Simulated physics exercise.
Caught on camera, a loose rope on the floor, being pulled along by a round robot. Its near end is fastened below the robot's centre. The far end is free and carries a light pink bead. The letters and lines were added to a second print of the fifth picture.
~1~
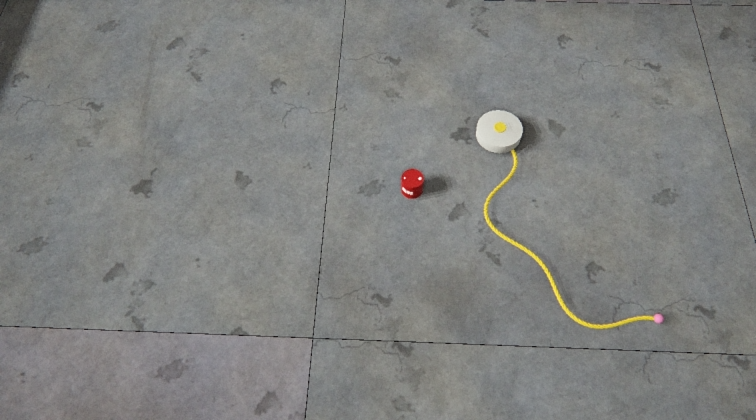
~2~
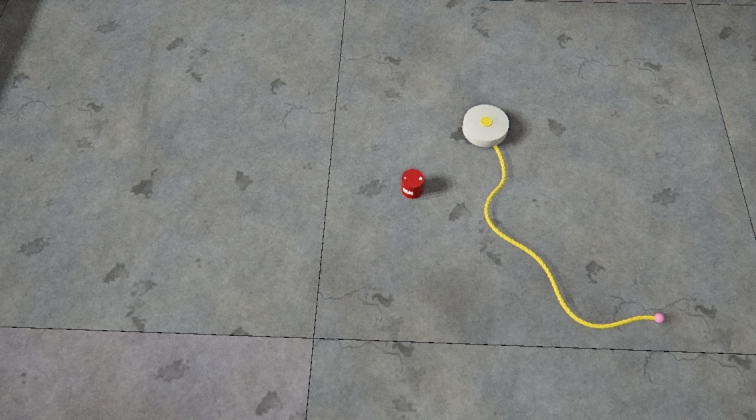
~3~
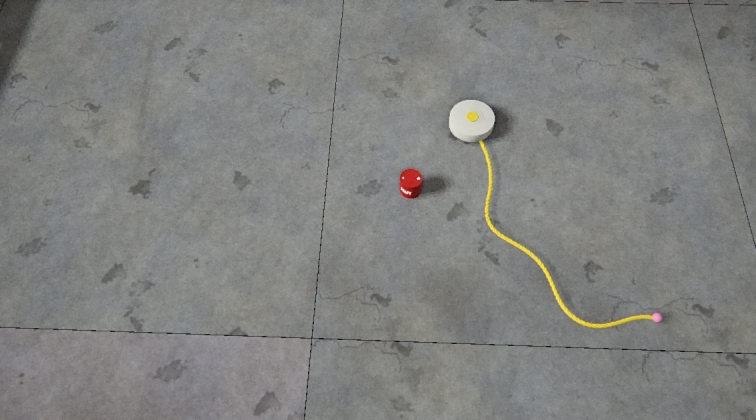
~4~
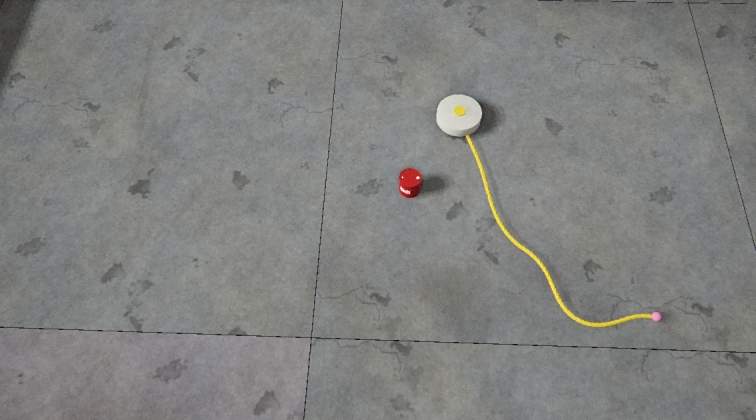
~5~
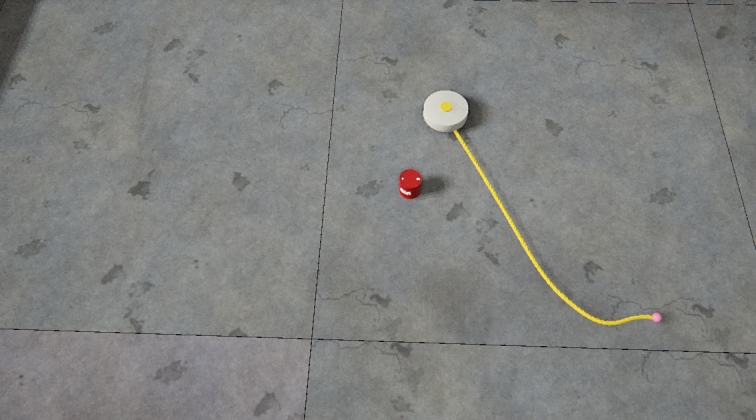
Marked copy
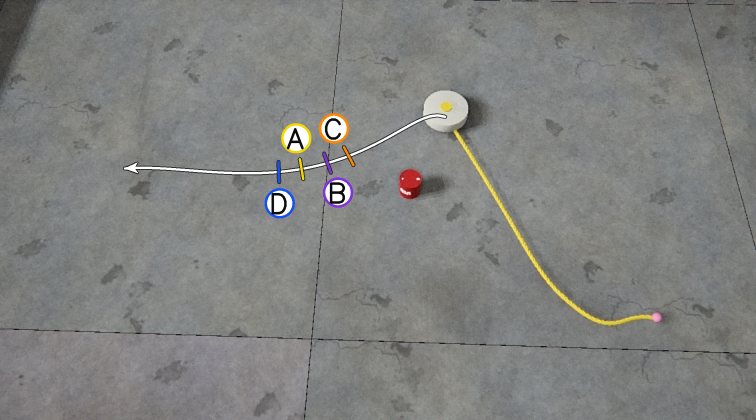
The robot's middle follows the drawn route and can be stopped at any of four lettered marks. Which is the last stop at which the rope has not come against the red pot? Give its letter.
As far as tick C.
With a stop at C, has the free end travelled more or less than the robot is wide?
By then, less.
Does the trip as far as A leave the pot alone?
For that mark, no.
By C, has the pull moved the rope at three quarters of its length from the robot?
By then, yes.
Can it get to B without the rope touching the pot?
No.
On the marked copy, A at (301, 169); B at (327, 163); C at (349, 156); D at (279, 172); the route from (445, 117) via (290, 171) to (125, 168).
Taking C. A third of the way, robot (410, 120), middle of the rope (516, 229), free end (653, 317).
Two thirds of the way, robot (378, 138), middle of the rope (510, 223), free end (648, 317).
When it is over, robot (348, 151), middle of the rope (493, 219), free end (635, 315); nothing has been touched.
As for the rest, A brings the rope against the pot; B brings the rope against the pot; D brings the rope against the pot.
